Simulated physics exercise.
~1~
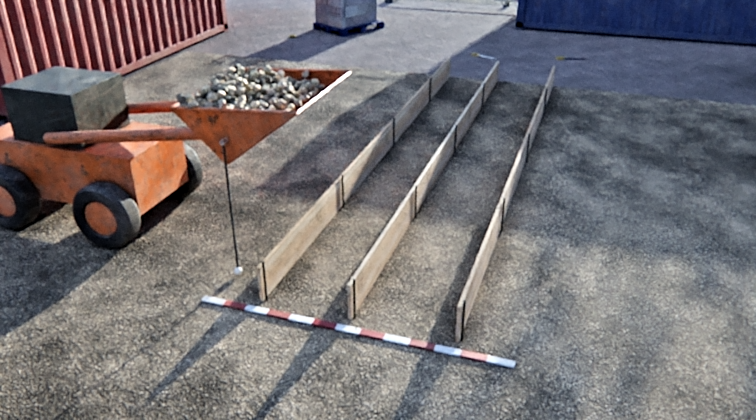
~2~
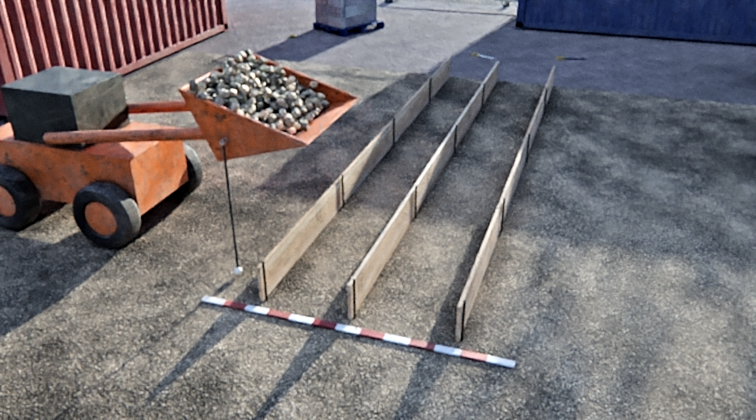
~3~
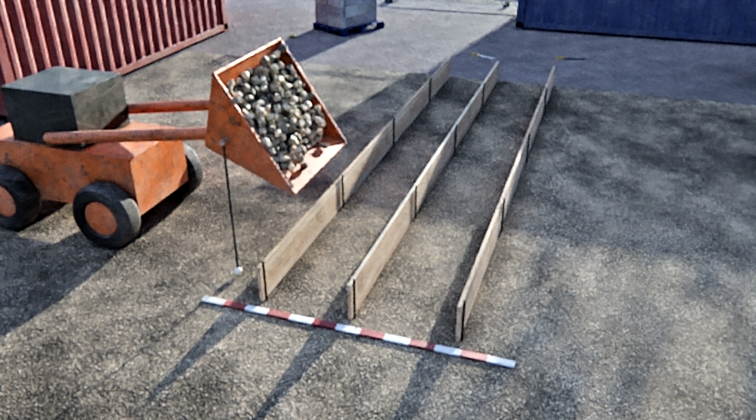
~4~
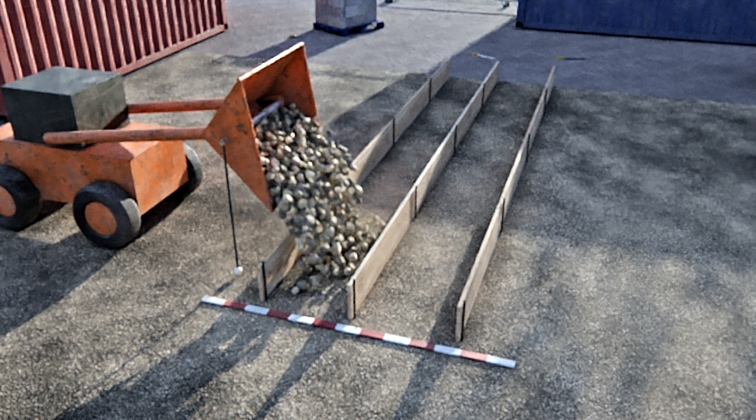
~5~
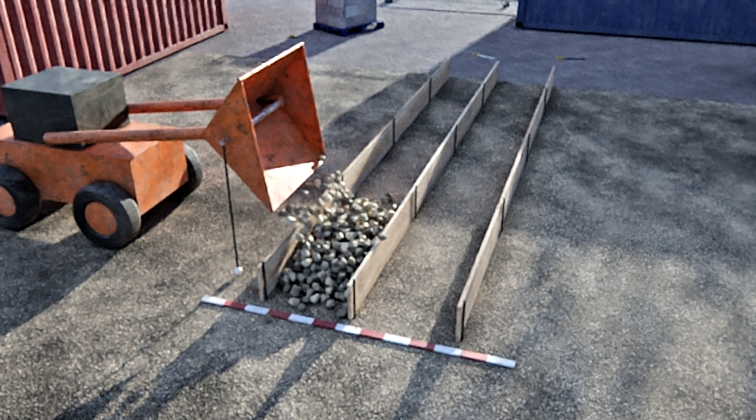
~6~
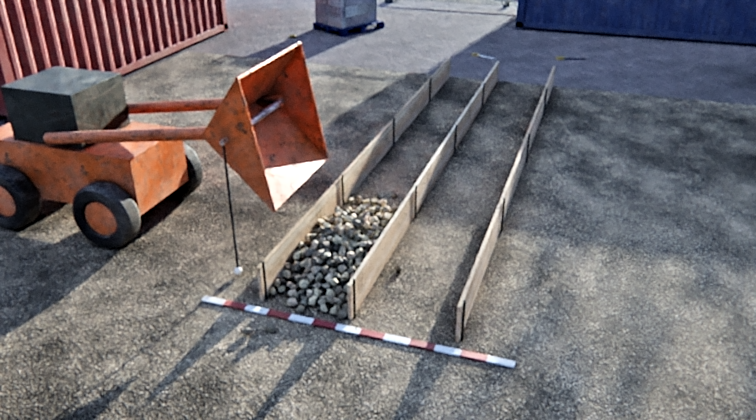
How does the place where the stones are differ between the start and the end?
At the start the stones are heaped in the raised orange bucket. At the end they lie on the ground in the left bay between the planks, lower and further to the right.
The bucket of an orange loader, heaped with stones, tips steeply down to the right, and the stones slide out and pour into the left bay between wooden planks, where they settle near the striped staff while the empty bucket remains tilted above.
